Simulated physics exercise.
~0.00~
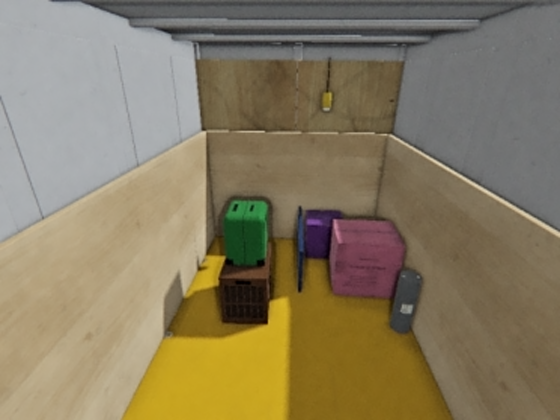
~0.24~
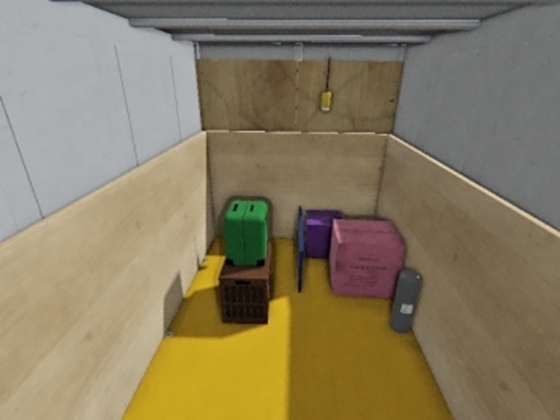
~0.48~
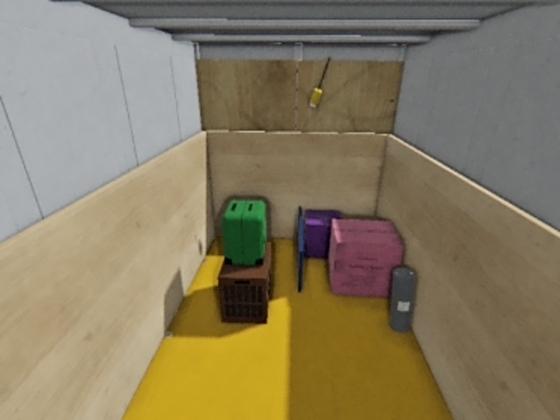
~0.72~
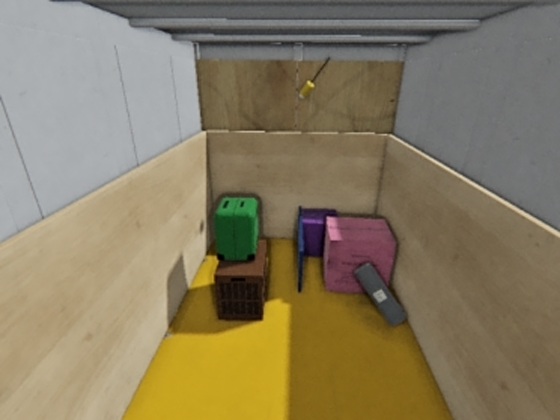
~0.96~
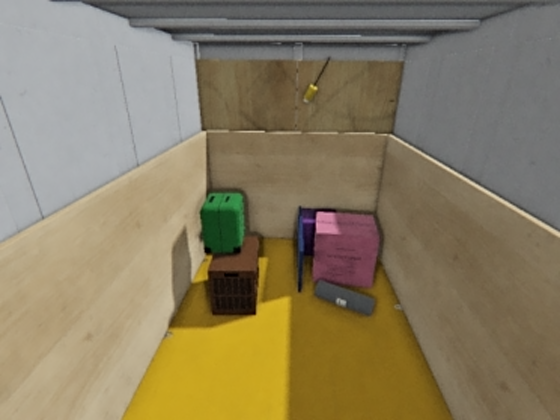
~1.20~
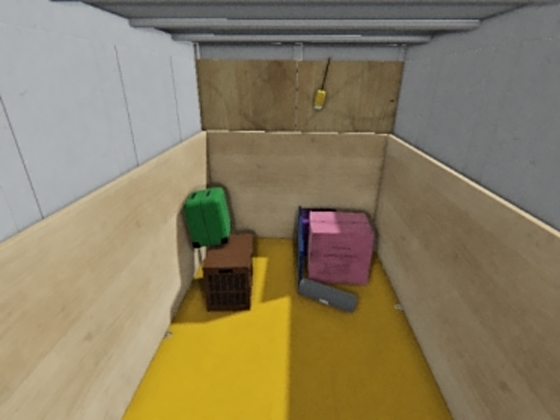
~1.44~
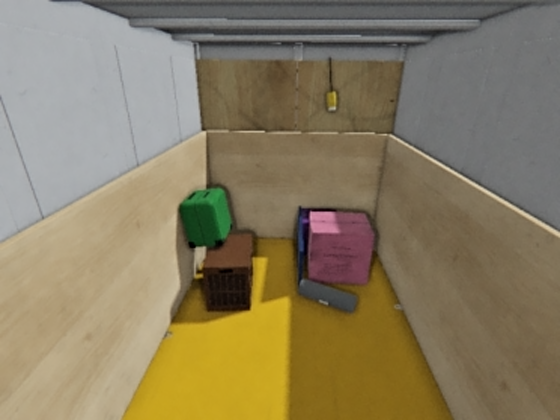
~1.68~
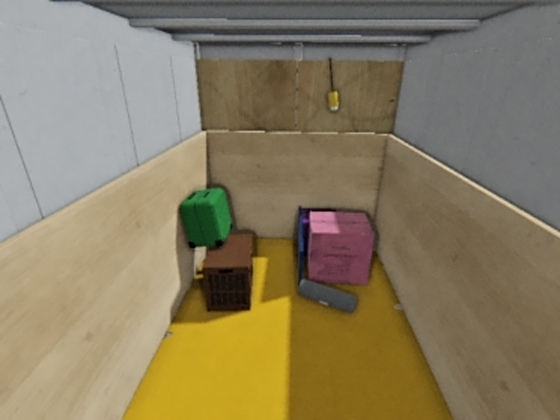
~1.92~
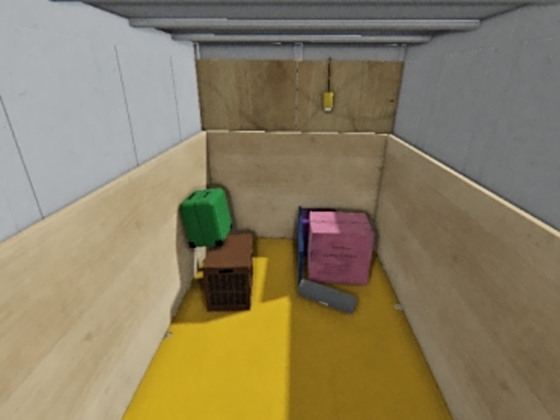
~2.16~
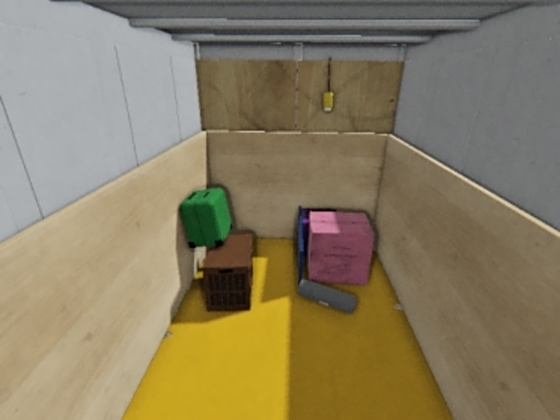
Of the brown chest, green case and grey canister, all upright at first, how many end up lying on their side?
One of them does. The grey canister ends up lying on its side.
A grey canister topples as the van's load slides left, and the green case ends leaning.
